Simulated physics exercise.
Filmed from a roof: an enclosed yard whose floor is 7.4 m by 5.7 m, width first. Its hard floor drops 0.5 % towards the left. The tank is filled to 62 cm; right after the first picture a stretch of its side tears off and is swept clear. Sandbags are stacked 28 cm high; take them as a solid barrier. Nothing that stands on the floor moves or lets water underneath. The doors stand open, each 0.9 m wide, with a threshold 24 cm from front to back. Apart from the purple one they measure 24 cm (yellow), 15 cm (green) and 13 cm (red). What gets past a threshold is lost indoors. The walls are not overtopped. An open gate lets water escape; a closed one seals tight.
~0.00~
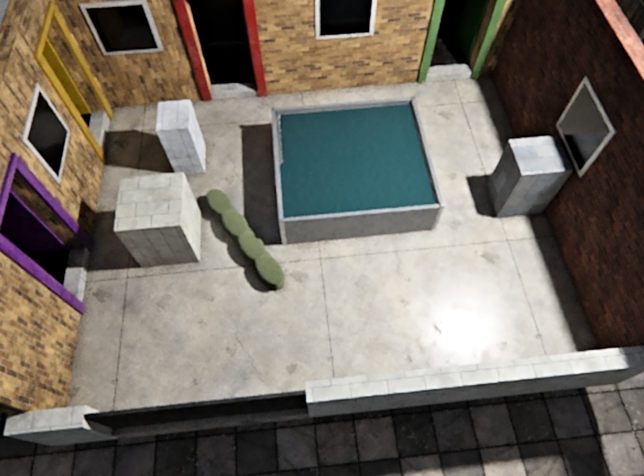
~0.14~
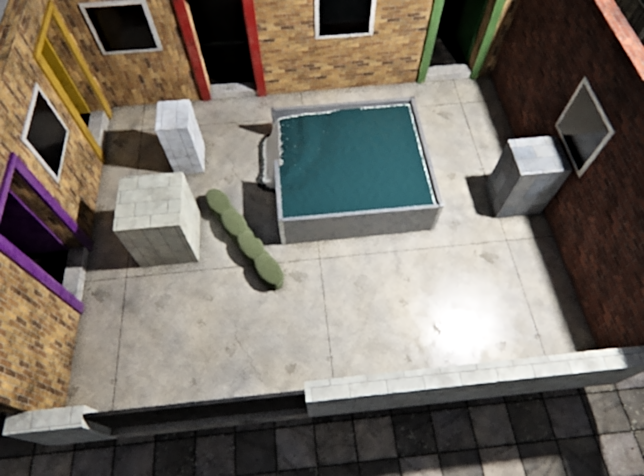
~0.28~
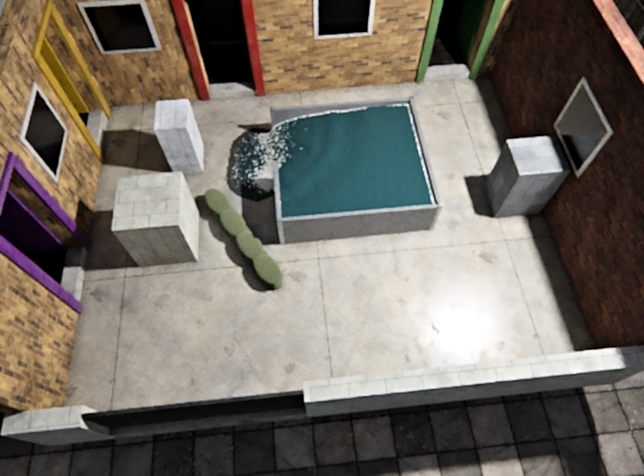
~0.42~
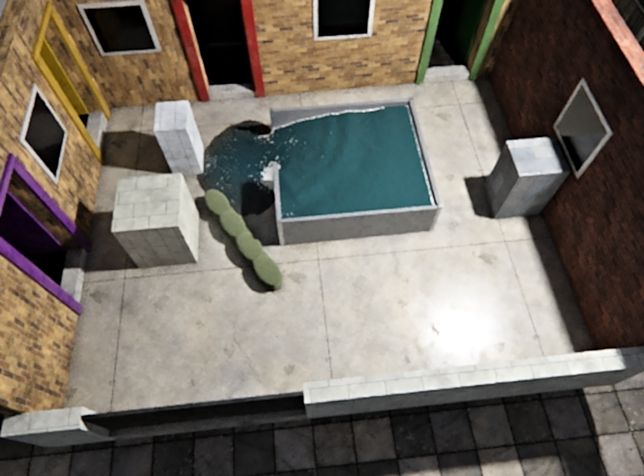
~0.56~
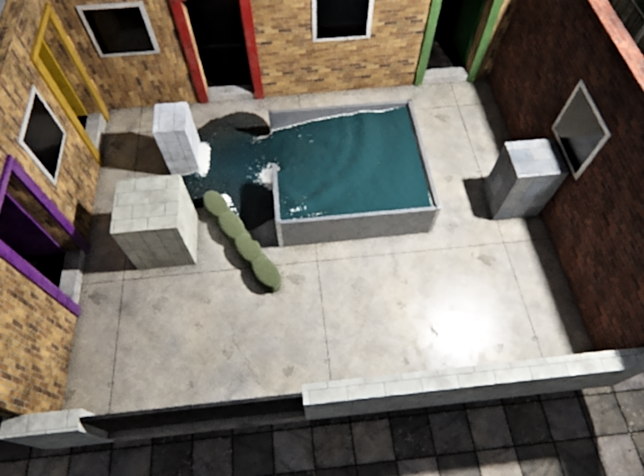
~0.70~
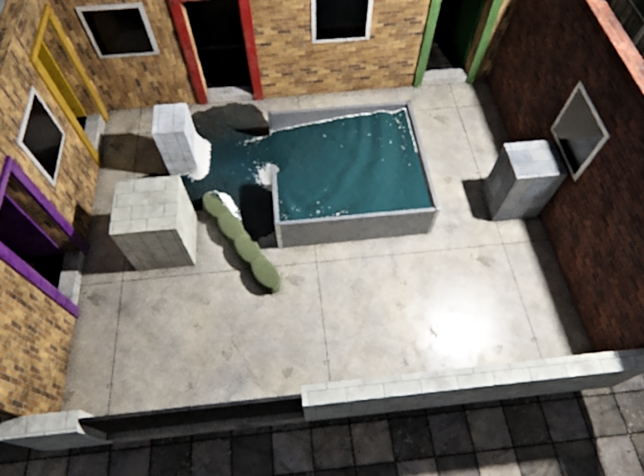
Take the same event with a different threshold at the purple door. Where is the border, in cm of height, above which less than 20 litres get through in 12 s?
About 7 cm.
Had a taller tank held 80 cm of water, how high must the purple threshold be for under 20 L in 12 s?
About 9.0 cm.
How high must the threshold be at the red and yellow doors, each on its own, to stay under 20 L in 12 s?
About 21 cm at red and 26 cm at yellow.
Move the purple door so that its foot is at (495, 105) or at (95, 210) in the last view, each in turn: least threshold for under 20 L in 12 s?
Roughly 5.5 and 26 cm.
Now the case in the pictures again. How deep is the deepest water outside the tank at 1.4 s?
About 44 cm.
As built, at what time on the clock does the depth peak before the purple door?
Near 6.0 s.
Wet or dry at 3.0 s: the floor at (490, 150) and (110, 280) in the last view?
In turn: Not reached, flooded.
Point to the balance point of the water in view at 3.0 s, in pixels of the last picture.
At about (266, 178).
After 1.4 s water covers 20 % of the floor, deepest (44 cm) near (212, 166); it has not reached the purple door.
After 3.0 s water covers 40 % of the floor, deepest (36 cm) near (100, 167); 8 cm at the purple door, 0 litres in over its 17 cm threshold.
After 12.0 s water covers 95 % of the floor, deepest (14 cm) near (62, 412); 7 cm at the purple door, 0 litres in over its 17 cm threshold.
At the purple door as built, the water arrived by 1.6 s and peaked near 11 cm at 6.2 s.
Run again over the same 12 s with other heights there, 31 litres in over 6 cm, 8 litres over 8.5 cm. The limit of 20 litres is kept from about 7 cm up.
